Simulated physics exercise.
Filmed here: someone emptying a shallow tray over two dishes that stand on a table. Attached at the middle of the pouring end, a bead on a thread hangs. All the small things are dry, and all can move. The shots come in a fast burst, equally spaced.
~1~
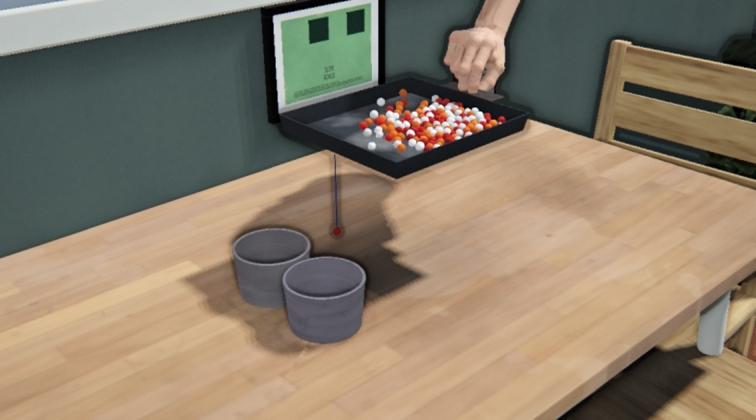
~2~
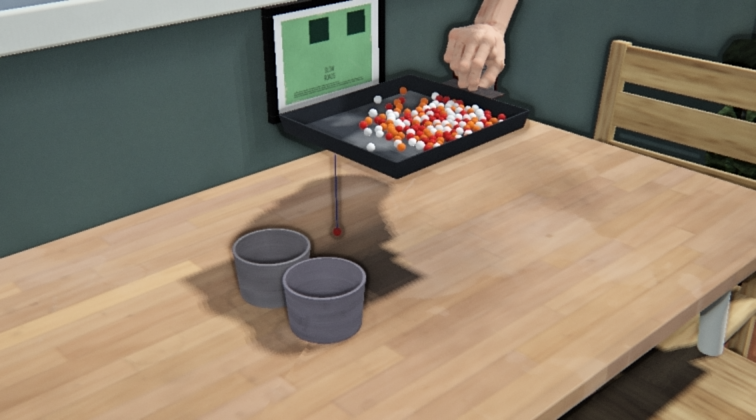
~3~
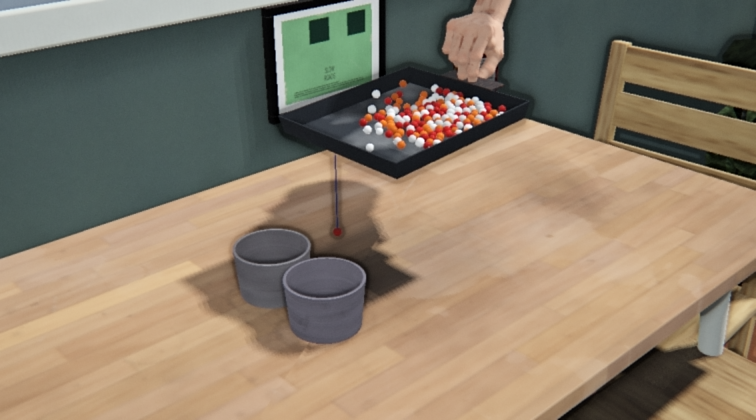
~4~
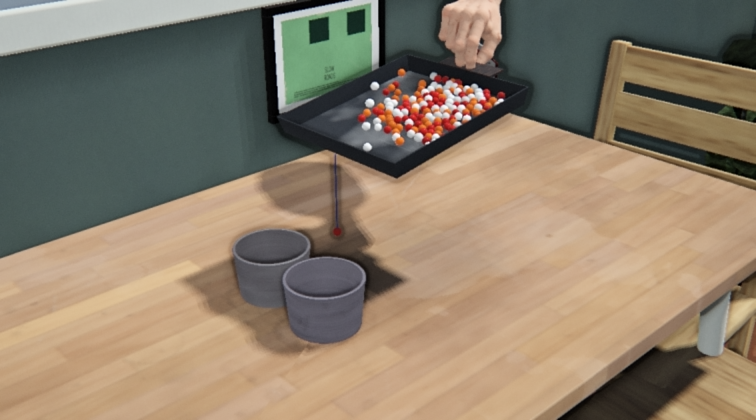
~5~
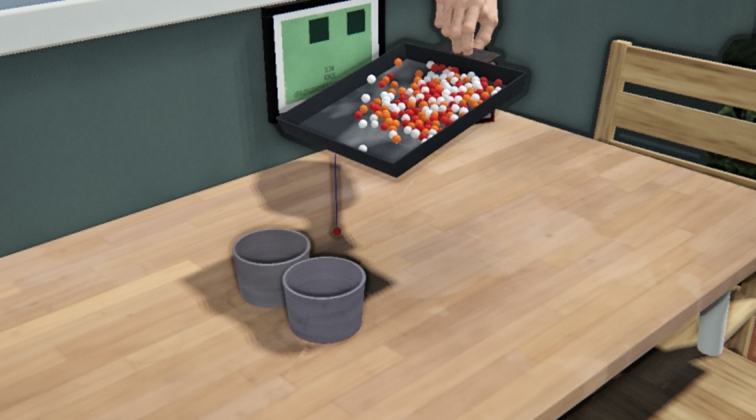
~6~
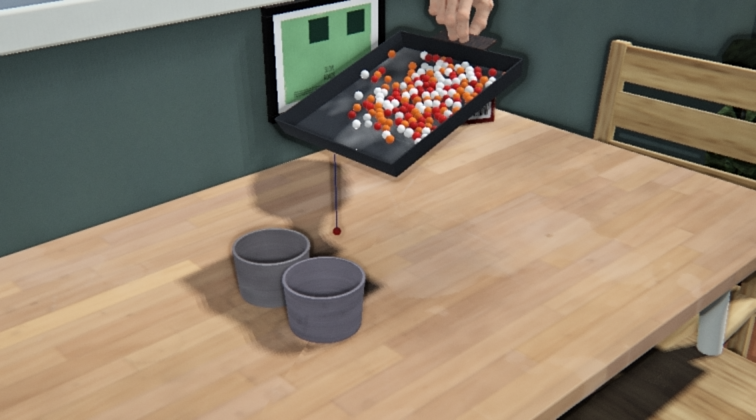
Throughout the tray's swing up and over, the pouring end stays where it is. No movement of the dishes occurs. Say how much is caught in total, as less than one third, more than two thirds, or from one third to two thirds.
The share caught will be big, beyond two thirds of the load.
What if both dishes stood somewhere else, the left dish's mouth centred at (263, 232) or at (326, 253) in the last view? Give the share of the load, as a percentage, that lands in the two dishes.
First placement: Some 70 %; second placement: Some 30 %.
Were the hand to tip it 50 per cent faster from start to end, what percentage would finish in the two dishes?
It would be around 70 per cent.
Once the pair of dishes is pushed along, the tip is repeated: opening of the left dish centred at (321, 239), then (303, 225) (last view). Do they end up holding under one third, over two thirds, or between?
For the first try it's less than a third, and for the second it's under a third.
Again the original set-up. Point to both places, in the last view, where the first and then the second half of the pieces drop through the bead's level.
About (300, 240) to begin with, then about (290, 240).
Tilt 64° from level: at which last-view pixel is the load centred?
Roughly at (335, 141).
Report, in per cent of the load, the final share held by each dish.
Left dish about 40 per cent, right dish about 40 per cent.
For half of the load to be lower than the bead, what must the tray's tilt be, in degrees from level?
105°.
Soon after the last picture, tray tipped steeply; most on the tray; a stray few in the right dish; a stray few in the left dish; a stray few outside both; a small part in the air.
A little later, tray tipped past a quarter turn; a small part on the tray; about a quarter in the right dish; about a quarter in the left dish; a small part outside both; about a quarter in the air.
Later still, tray tipped past a quarter turn; about a third in the right dish; about half in the left dish; about a quarter outside both.
By the end, tray tipped past a quarter turn; about a third in the right dish; about half in the left dish; about a quarter outside both.
